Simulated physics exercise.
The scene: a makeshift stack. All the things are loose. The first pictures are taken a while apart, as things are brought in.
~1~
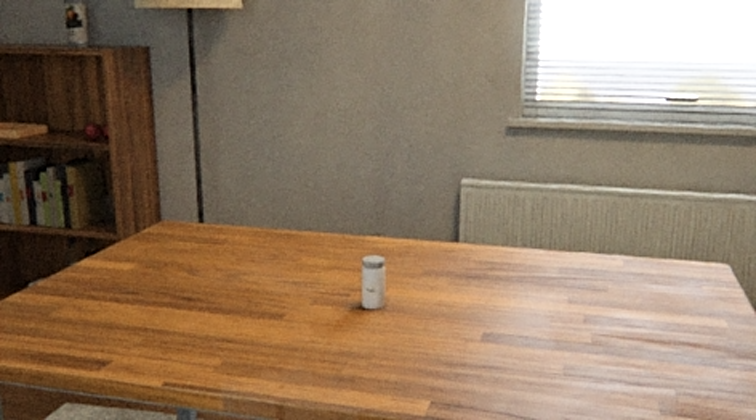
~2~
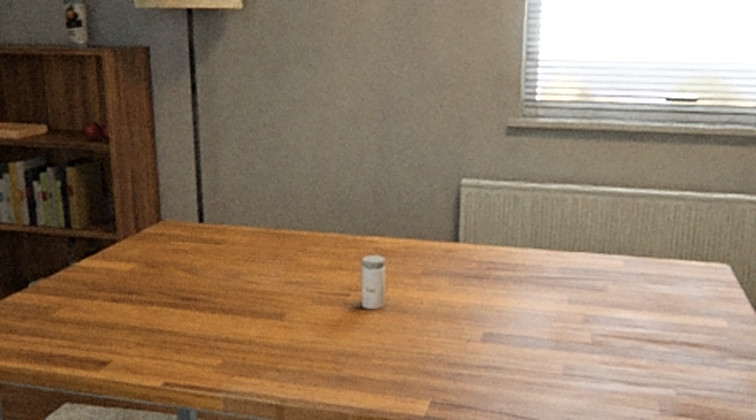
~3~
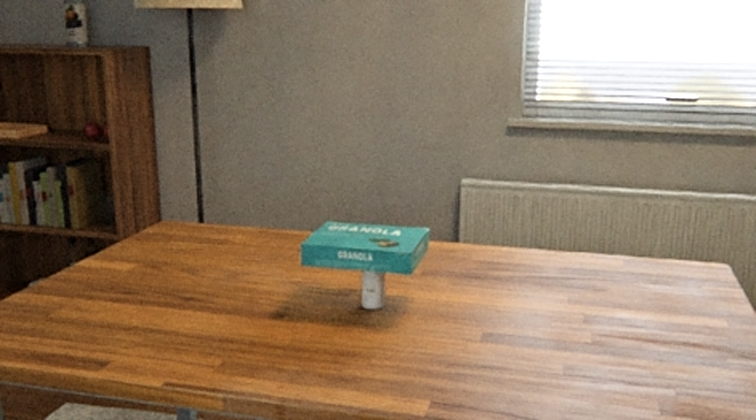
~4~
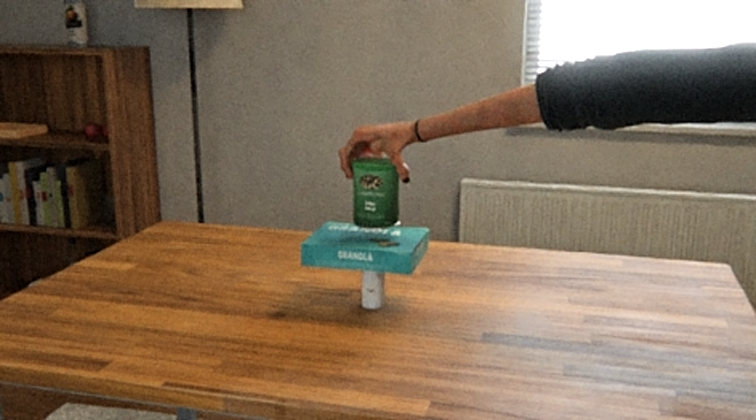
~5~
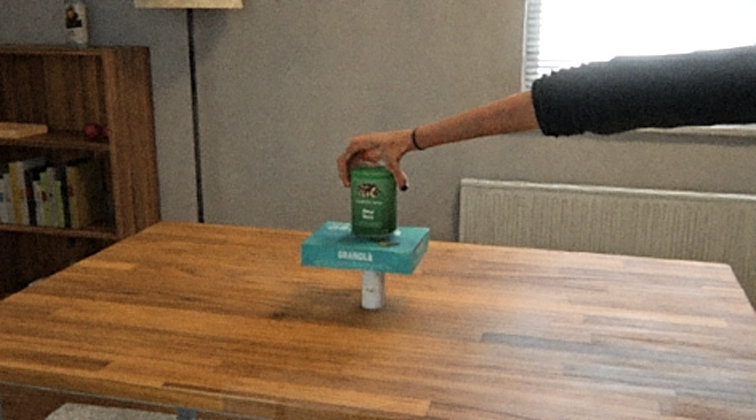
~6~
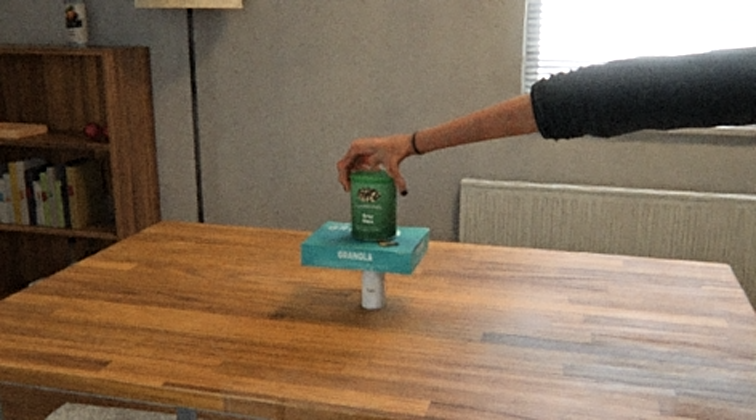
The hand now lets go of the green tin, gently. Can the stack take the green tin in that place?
The stack stays up.
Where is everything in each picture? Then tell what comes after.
The last thing is not in view yet; white shaker (374, 282), in the first frame.
The last thing is not in view yet; white shaker (374, 282), in the second frame.
The last thing is not in view yet; white shaker (374, 282), in the third frame.
Coming down; green tin (376, 193); white shaker (374, 282), in the fourth frame.
Coming down; green tin (374, 201); white shaker (374, 282), in the fifth frame.
Set down, still held; green tin (374, 205); white shaker (374, 282), in the sixth frame.
Then, 0.70 s past the last view, nothing moves.
Then, 1.70 s past the last view, green tin resting near (374, 206).
Finally, all 3 still in place. Final places as the last picture's camera would see them, green tin near (374, 206). The stack keeps its balance.
